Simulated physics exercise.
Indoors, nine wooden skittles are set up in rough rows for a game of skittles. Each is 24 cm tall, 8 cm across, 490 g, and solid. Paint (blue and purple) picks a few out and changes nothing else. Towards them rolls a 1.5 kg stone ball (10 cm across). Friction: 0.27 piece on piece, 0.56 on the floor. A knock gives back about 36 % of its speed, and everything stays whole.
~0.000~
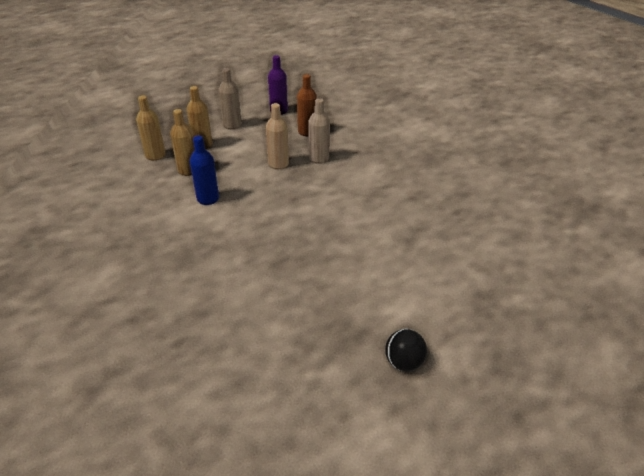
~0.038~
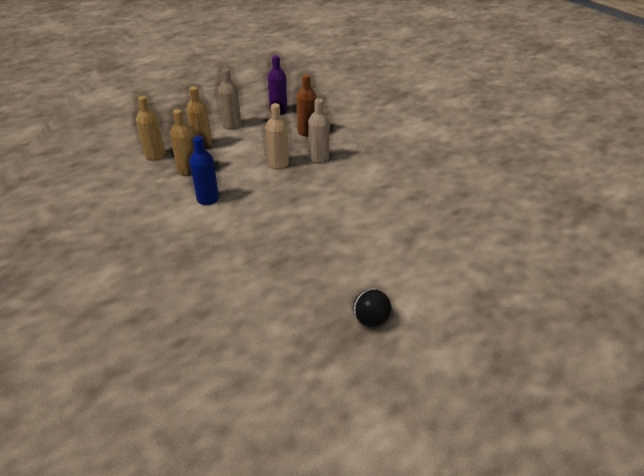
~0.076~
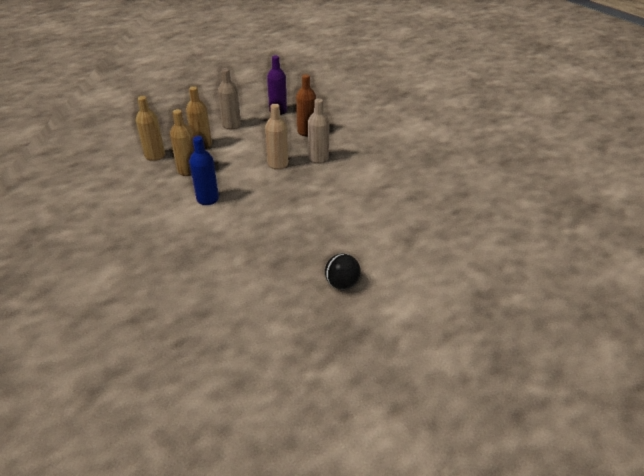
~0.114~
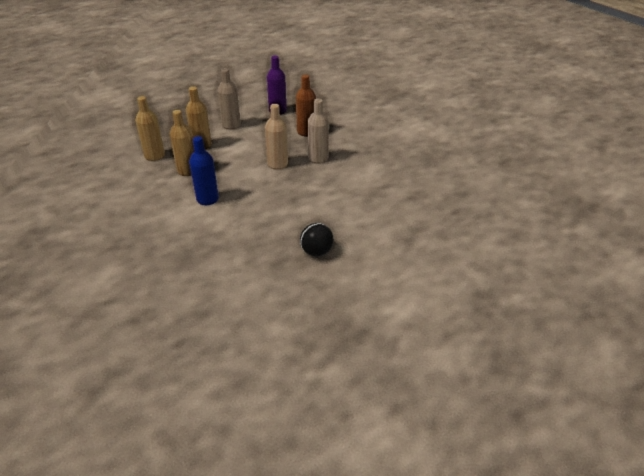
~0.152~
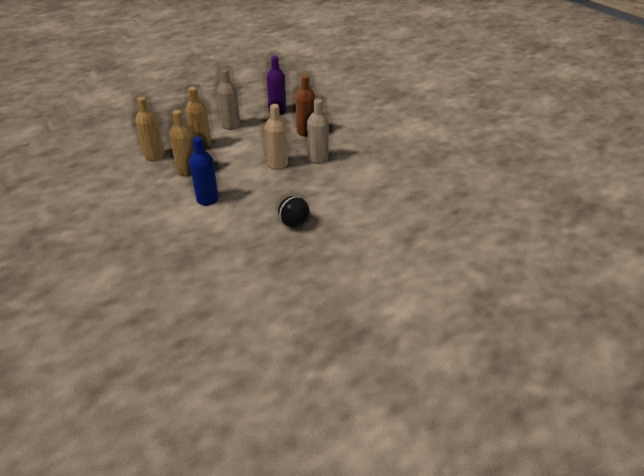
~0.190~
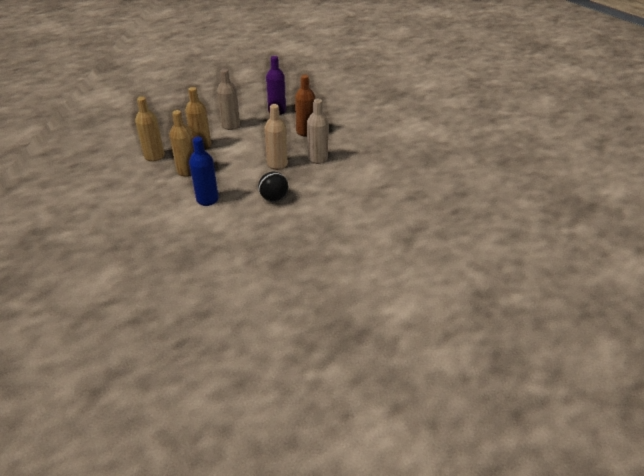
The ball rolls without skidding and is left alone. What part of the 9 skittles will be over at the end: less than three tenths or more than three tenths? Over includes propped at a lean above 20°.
Fewer than three in ten of them.
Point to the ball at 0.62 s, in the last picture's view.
At about (115, 43).
Around 0.42 s, ball still moving; 1 of the 9 skittles over.
Finally (1.4 s), ball rolling away; 1 of the 9 skittles over; blue skittle unmoved; purple skittle unmoved. That is 11 per cent. Seen by the last camera, middles, blue skittle near (203, 171), purple skittle near (276, 85).
